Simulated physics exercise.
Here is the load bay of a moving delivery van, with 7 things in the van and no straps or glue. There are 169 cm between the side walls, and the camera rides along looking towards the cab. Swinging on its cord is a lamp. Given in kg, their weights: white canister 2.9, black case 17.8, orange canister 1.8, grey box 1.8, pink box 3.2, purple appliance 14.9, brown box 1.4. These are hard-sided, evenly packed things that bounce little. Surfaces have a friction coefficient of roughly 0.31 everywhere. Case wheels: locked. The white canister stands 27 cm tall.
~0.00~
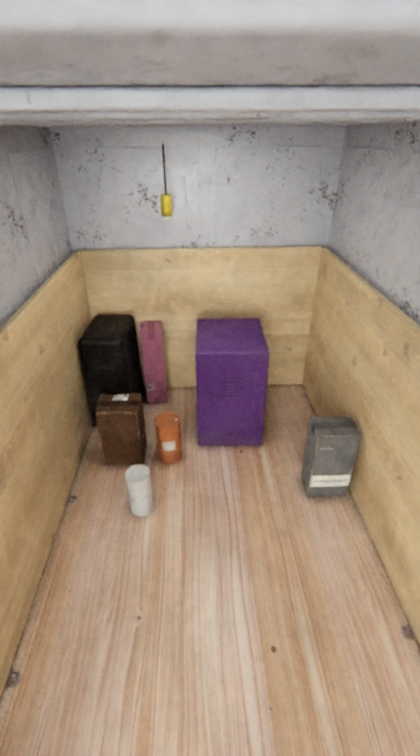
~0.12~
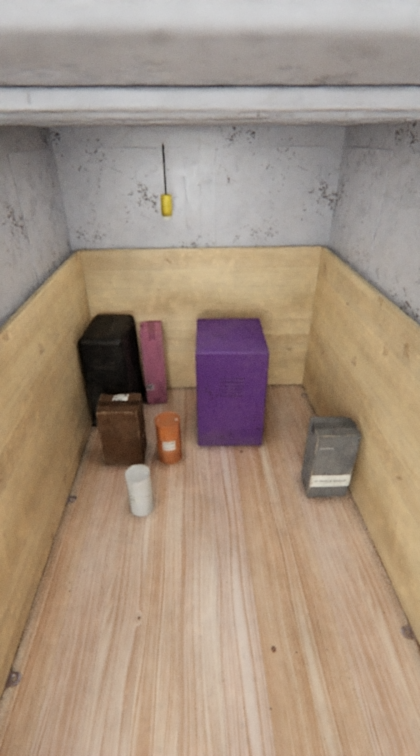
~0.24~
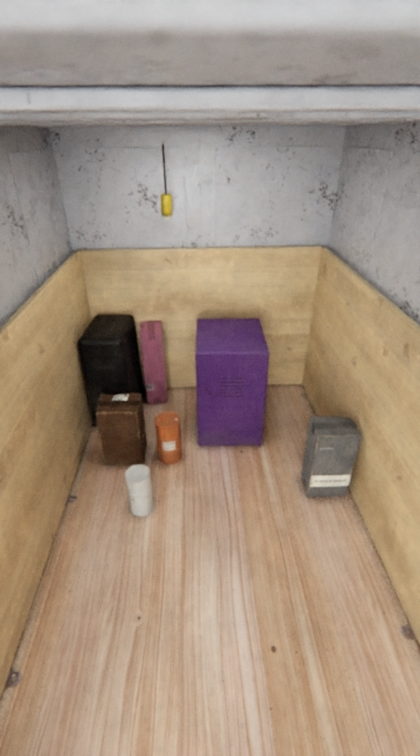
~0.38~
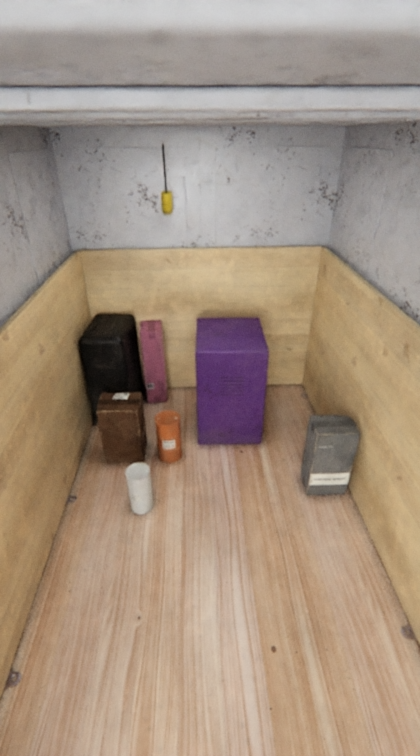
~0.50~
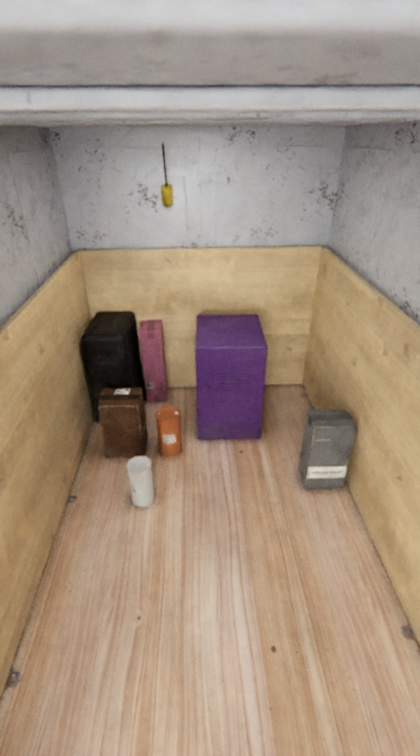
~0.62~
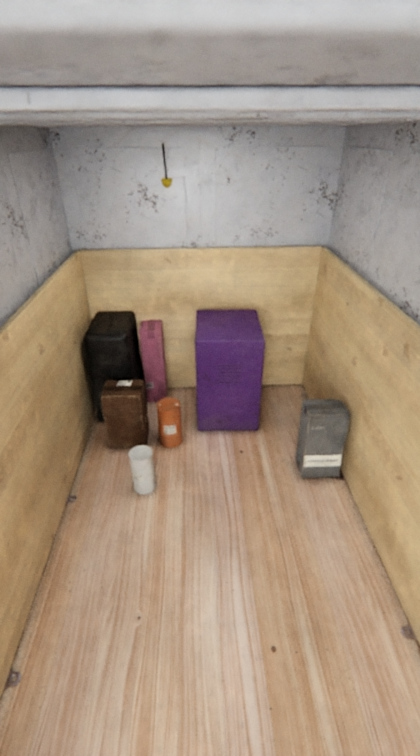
Cases, boxes and canisters around a tall purple box stand still at first on the wooden floor of a van's load bay, beneath a hanging yellow lamp. Then the lamp swings toward the far wall, and the whole group slides a short way in the same direction, all still upright.
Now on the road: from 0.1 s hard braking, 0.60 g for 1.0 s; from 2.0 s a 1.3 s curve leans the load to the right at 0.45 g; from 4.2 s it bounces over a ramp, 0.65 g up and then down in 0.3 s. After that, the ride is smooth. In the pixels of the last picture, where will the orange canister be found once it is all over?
Around (215, 377).
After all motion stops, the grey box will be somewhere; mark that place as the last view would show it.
(294, 366).
By 1.12 s, no push; orange canister 72 cm from its spot near (184, 379); grey box 93 cm from its spot; white canister 59 cm from its spot.
By 2.82 s, force 0.45 g right; orange canister 81 cm from its spot near (215, 377); pink box tilted 28°; white canister 68 cm from its spot.
When it is over (5.3 s), not toppled but over 15 cm from the start, white canister, black case, orange canister, grey box, pink box, purple appliance and brown box. In the last view, orange canister near (215, 377).
